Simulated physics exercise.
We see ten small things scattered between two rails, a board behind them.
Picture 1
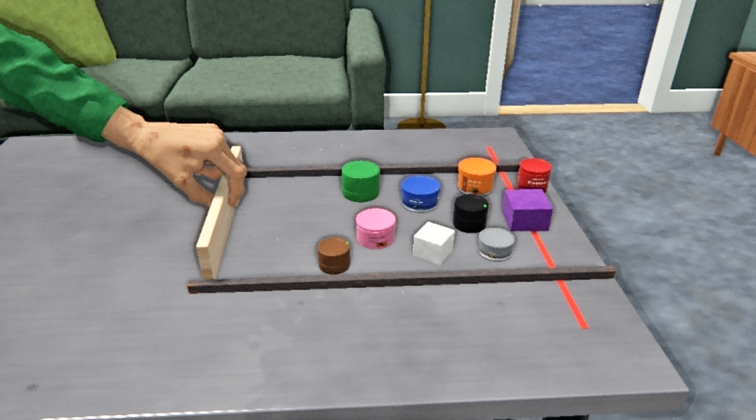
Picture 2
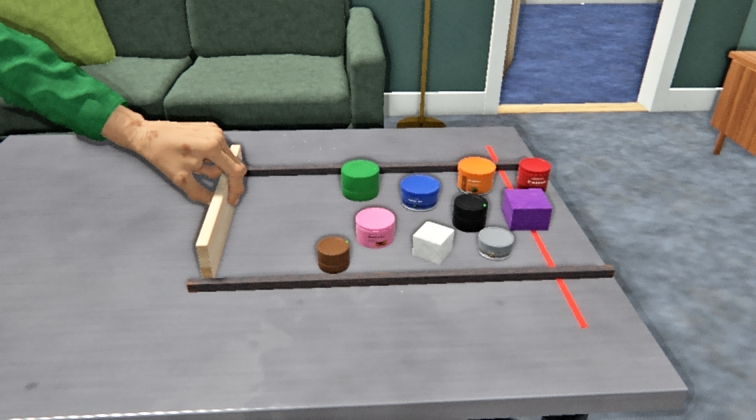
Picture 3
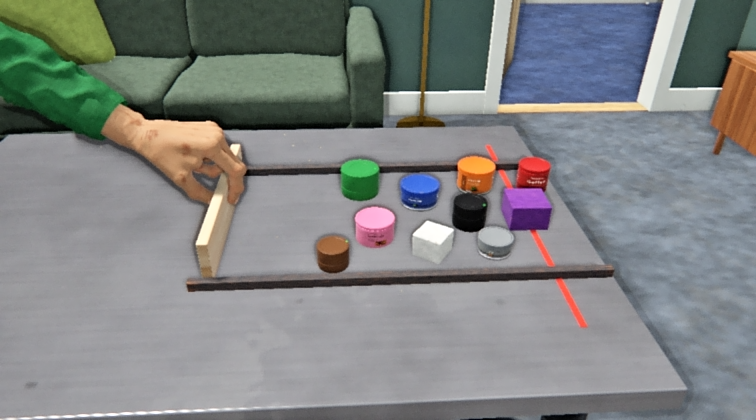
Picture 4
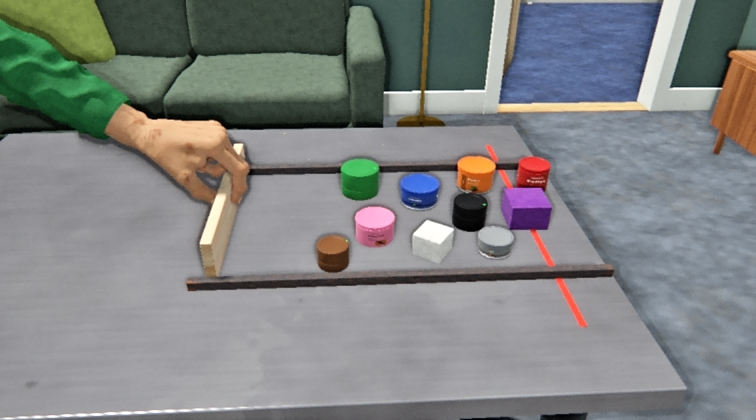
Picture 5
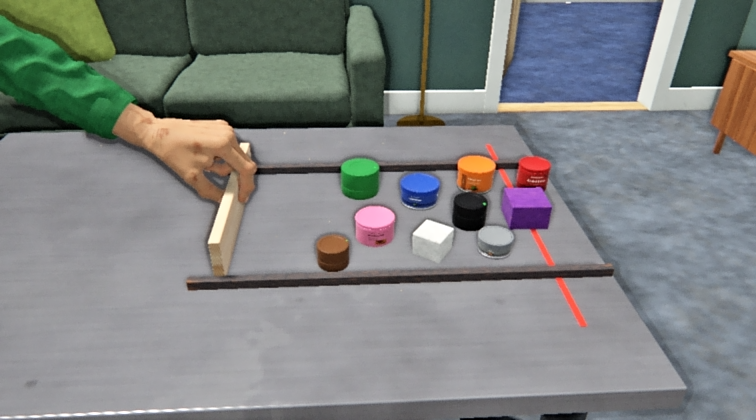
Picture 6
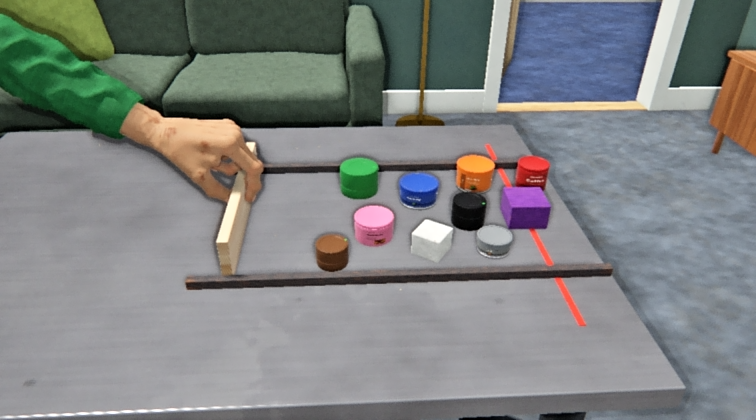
A hand slides a wooden board slightly right between two rails toward ten small objects.
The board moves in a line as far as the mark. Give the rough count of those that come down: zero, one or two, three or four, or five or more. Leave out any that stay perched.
Here the number that fall off is three or four.
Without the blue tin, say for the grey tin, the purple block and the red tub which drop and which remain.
The grey tin is lost; the purple block drops off; the red tub tumbles off.
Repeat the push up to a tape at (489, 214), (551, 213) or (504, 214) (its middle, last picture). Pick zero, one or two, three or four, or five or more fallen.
For each place: One or two; at least five; either one or two.
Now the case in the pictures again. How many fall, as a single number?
The count is 4.
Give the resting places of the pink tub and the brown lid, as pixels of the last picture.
First (550, 217), then (566, 253).
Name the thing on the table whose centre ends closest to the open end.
The black lid.
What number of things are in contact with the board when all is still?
It touches 4.
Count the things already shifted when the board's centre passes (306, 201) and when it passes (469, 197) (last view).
The counts are 0 and 10.
Soon after, none off yet; red tub at rest near (532, 175); purple block at rest near (525, 208); orange pot at rest near (475, 175).
After that, none off yet; red tub displaced about its own width near (552, 175); purple block displaced about its own width near (557, 208); orange pot displaced about its own width near (519, 174).
In the end, the number that fall off is three or four; gone, grey tin, orange pot, purple block and red tub.
